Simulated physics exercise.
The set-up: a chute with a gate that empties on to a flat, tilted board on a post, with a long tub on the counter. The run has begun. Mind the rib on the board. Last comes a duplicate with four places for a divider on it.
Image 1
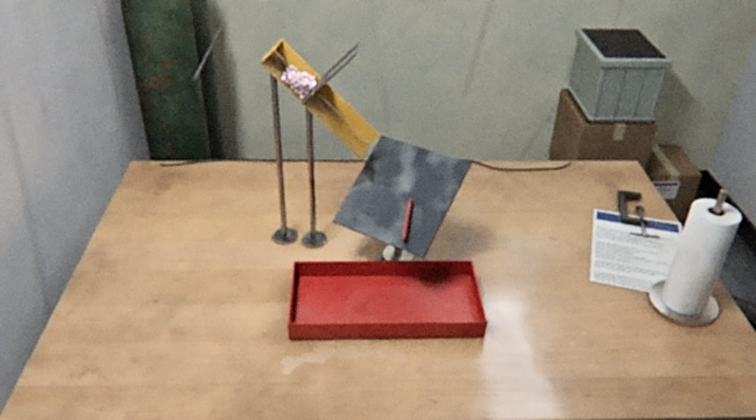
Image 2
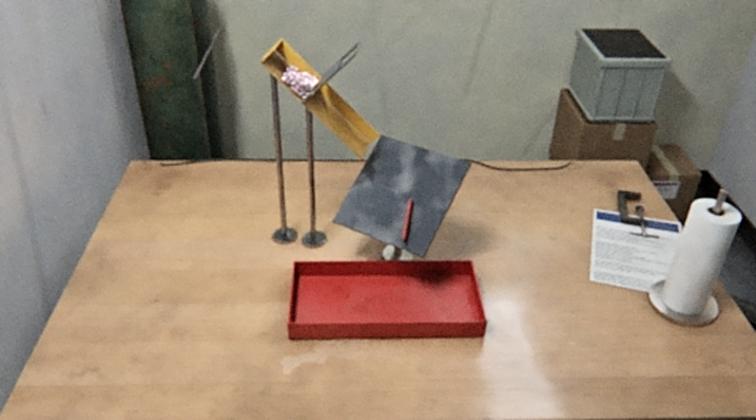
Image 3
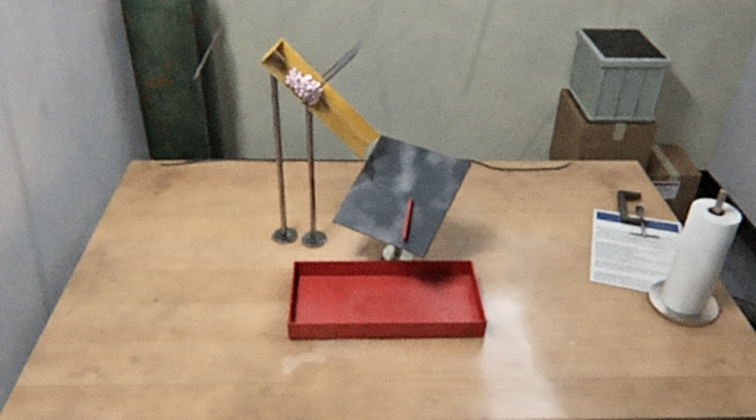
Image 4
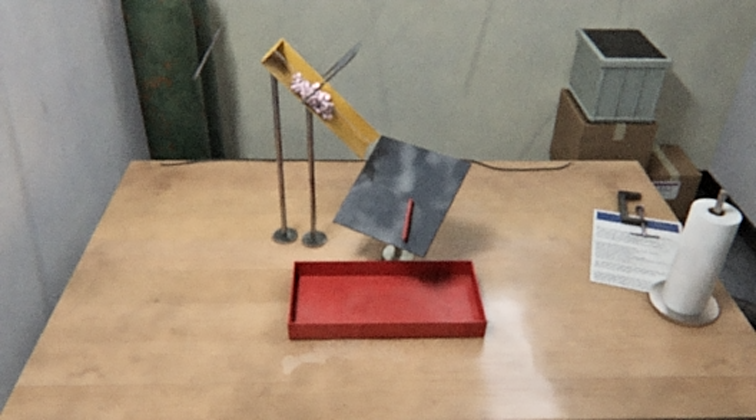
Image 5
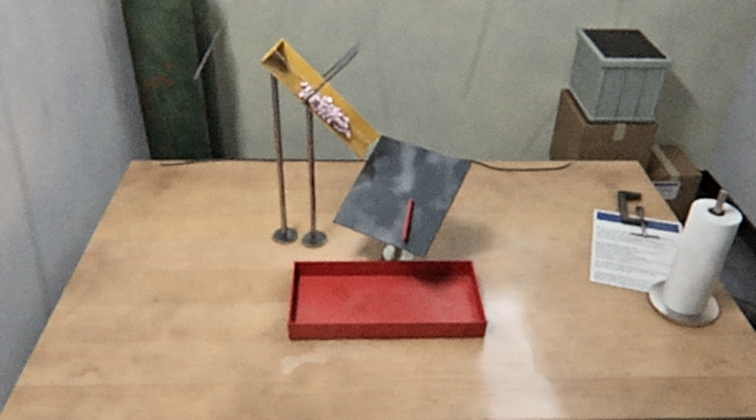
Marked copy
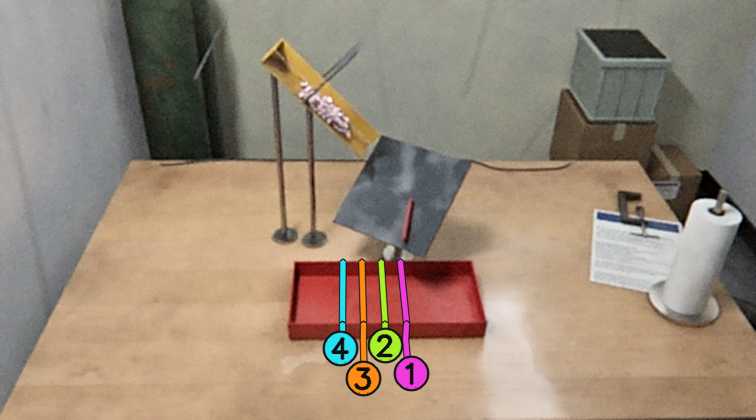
On a wooden table, small pale beads slide partway down a sloping yellow chute.
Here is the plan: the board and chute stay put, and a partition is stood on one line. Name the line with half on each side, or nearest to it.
Best: 2.
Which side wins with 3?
The right side.
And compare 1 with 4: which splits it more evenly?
That would be 1.
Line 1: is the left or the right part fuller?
More lands on the left.
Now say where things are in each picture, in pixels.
The first frame shows load behind the gate near (302, 80), sugar pearls; lip of the chute near (365, 153), sloping fairly steeply.
The second frame shows middle of the board near (401, 192), tilted fairly steeply; middle of its low edge near (376, 238); of its high edge near (425, 148).
The third frame shows front corners of the tub near (288, 323) and (487, 321), empty; front of the load near (319, 95).
The fourth frame shows middle of the load near (316, 99); its front near (330, 117), close to a third of the way to the lip; rib from (411, 199) to (404, 239).
The fifth frame shows middle of the load near (324, 111); its front near (348, 135), close to two thirds of the way to the lip.
On the marked copy, line 1 crosses the front rim at (406, 322); line 2 crosses the front rim at (385, 322); line 3 crosses the front rim at (363, 323); line 4 crosses the front rim at (342, 323).
With 1, of what is caught, the bulk on the left of the divider, close to a quarter on the right.
With 2, of what is caught, close to half on the left of the divider, close to half on the right.
With 3, of what is caught, close to a quarter on the left of the divider, the bulk on the right.
With 4, of what is caught, a small share on the left of the divider, the bulk on the right.
